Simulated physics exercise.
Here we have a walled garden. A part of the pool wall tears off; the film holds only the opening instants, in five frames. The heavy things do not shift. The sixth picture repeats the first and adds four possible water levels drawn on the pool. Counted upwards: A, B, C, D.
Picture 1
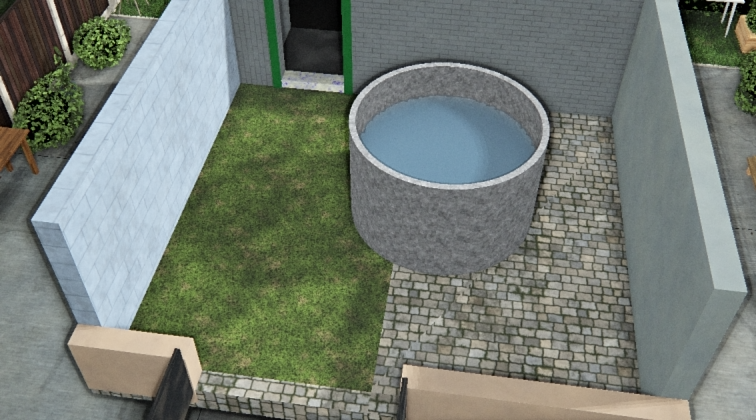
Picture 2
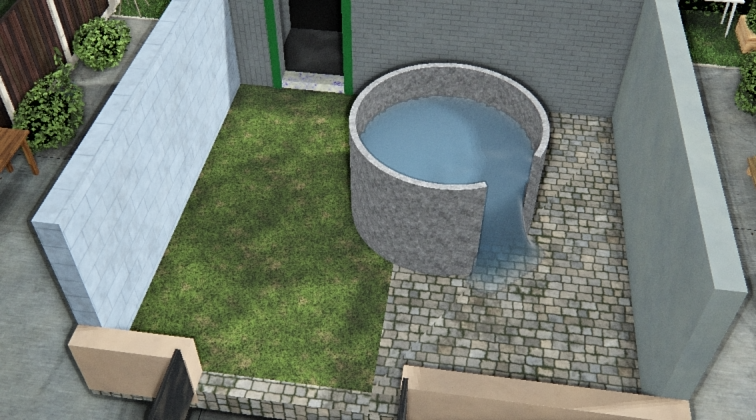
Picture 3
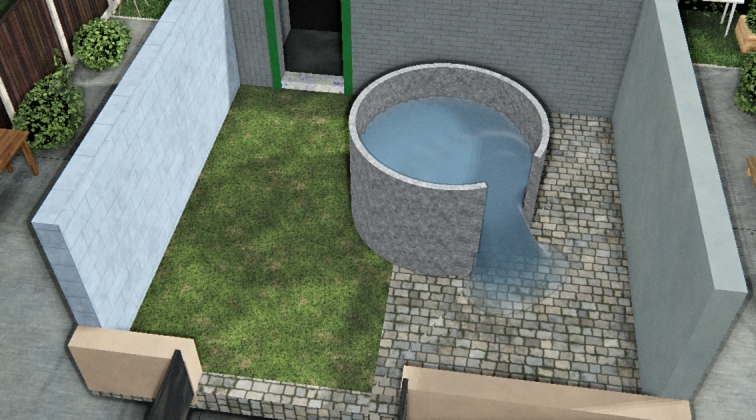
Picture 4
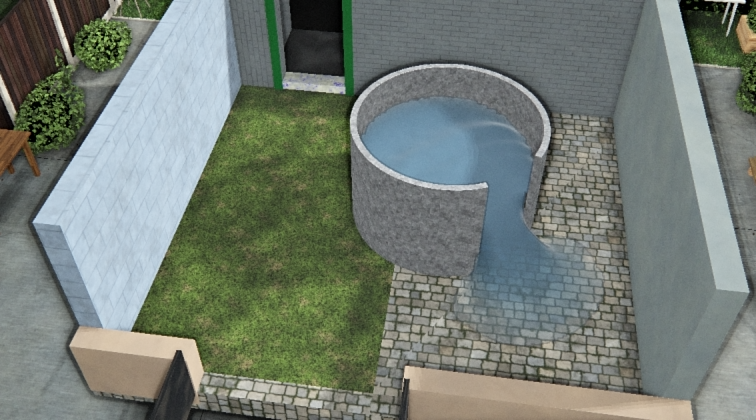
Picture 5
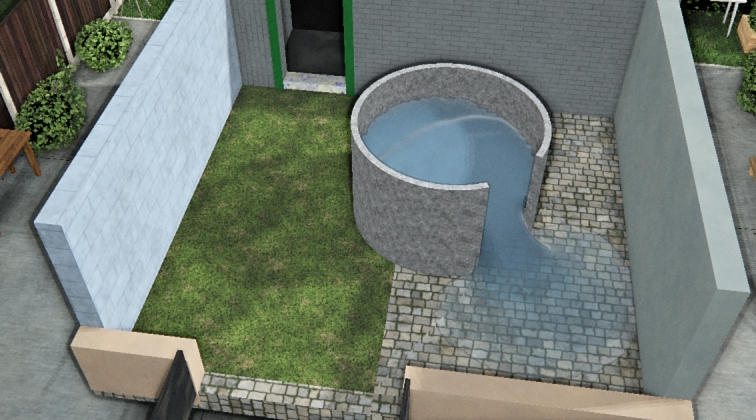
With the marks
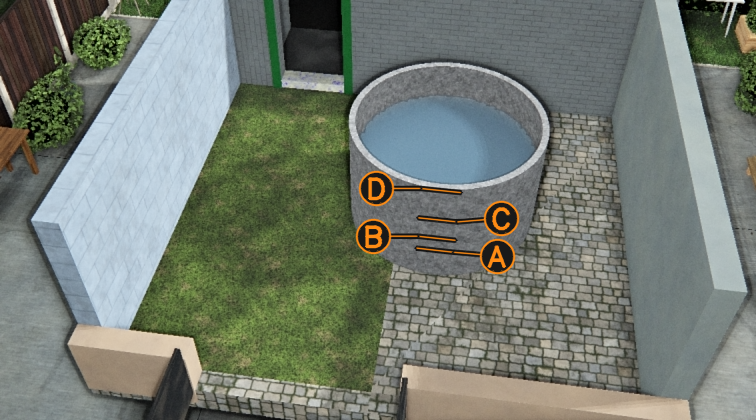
A round stone pool full of still water stood in a walled garden beside a lawn, then a gap appeared in its front right side and water poured out, spreading across the cobbles.
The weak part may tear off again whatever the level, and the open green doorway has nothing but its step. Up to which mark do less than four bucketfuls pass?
I would pick line C.
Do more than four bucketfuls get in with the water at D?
Yes, it does.
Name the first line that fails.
It is D.
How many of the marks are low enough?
Three of the four.
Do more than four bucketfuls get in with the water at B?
No.
In orange, A at (435, 250); B at (436, 238); C at (437, 219); D at (440, 190); from the bottom up A, B, C, D.
If A is chosen, nothing gets over.
If B is chosen, nothing gets over.
If C is chosen, a bucket or two gets in.
If D is chosen, about 11 bucketfuls get in.
